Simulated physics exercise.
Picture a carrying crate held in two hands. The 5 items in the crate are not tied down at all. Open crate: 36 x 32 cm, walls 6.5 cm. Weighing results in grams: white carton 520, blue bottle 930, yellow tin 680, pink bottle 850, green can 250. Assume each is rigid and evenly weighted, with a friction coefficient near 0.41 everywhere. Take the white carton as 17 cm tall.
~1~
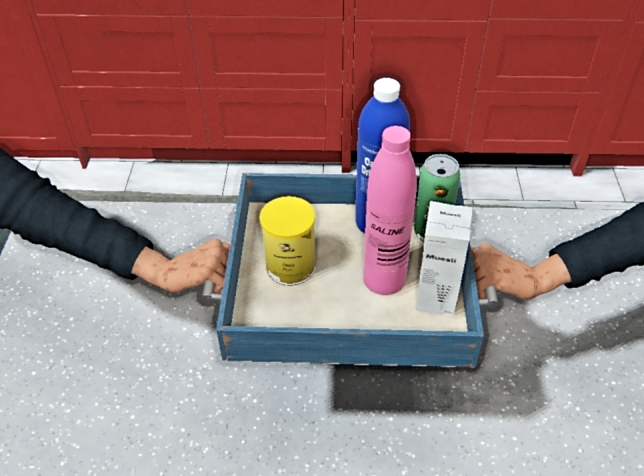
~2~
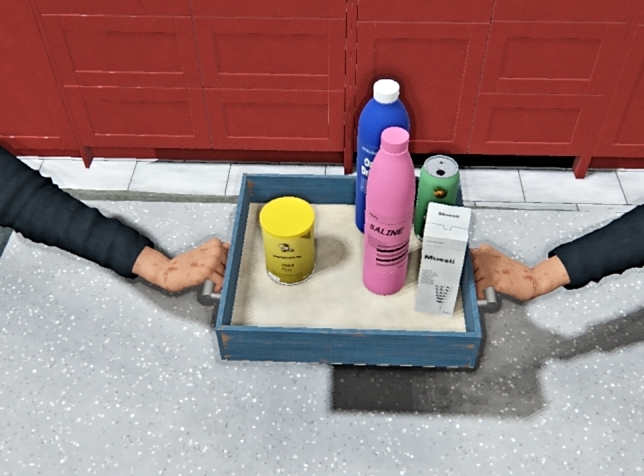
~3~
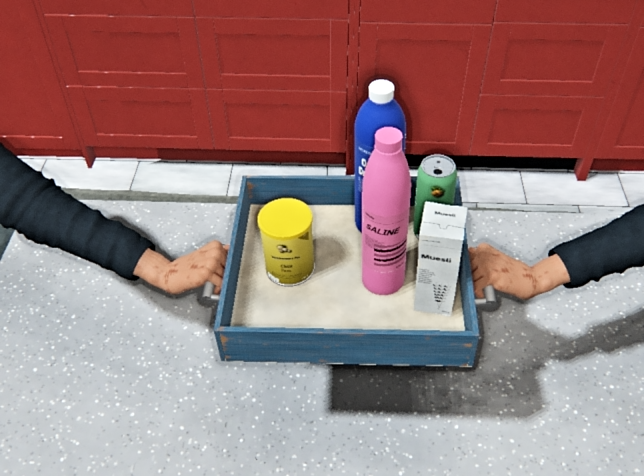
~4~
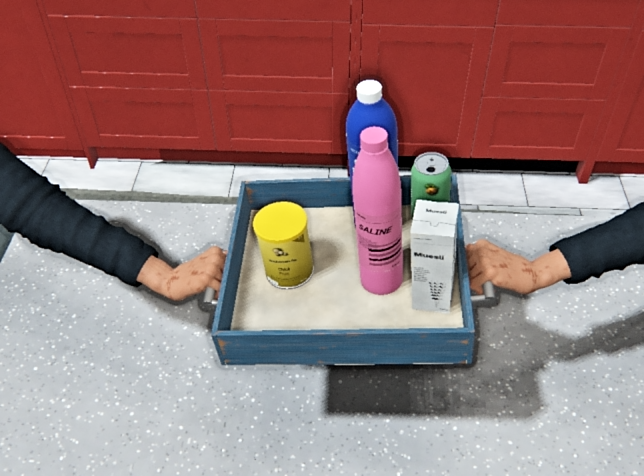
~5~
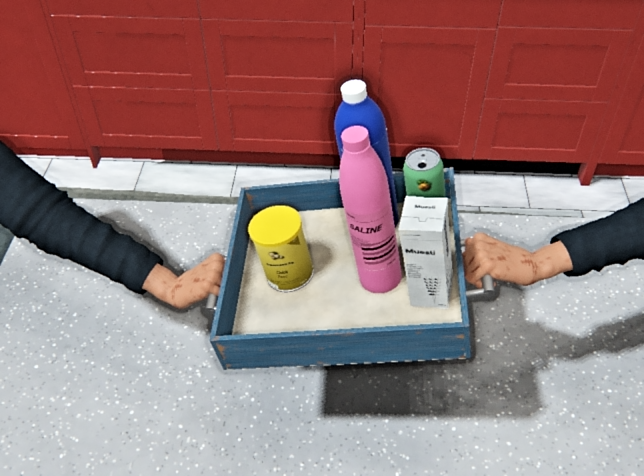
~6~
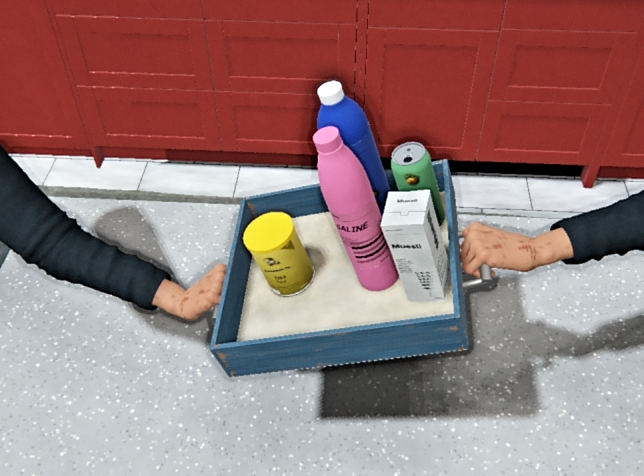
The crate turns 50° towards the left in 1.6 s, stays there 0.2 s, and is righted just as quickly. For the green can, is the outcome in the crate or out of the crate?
Green can: Still in the crate.
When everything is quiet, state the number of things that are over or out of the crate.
All told, 4.
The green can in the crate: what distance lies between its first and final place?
Displacement: Approx. 25 cm.
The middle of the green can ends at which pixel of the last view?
Near (291, 211).
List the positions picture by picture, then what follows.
Crate level; green can (436, 202); white carton (443, 261), in the first frame.
Crate level; yellow tin (289, 242); pink bottle (389, 215), in the second frame.
Tip 2°, left side down; white carton (439, 261), in the third frame.
Tip 5°, left side down; yellow tin (285, 247); pink bottle (378, 214), in the fourth frame.
Tip 10°, left side down; white carton (428, 255), in the fifth frame.
Tip 17°, left side down; green can (419, 190); yellow tin (281, 255), in the sixth frame.
Then, 0.50 s on from there, tip 42°, left side down; green can 67° off its base near (317, 214); blue bottle 66° off its base; pink bottle 47° off its base.
Then, 1.10 s on from there, tip 50°, left side down; blue bottle and pink bottle now out of the crate; green can on its side near (300, 246); white carton on its side.
Then, 1.60 s on from there, tip 42°, left side down; white carton now out of the crate; green can on its side near (296, 241); yellow tin moved 4 cm.
Then, 2.10 s on from there, tip 16°, left side down; green can on its side near (289, 223); yellow tin moved 4 cm.
In the end, out of the crate, white carton, blue bottle and pink bottle; toppled in the crate, green can; the last one under 5 cm from the start. In the last view, green can near (291, 211).
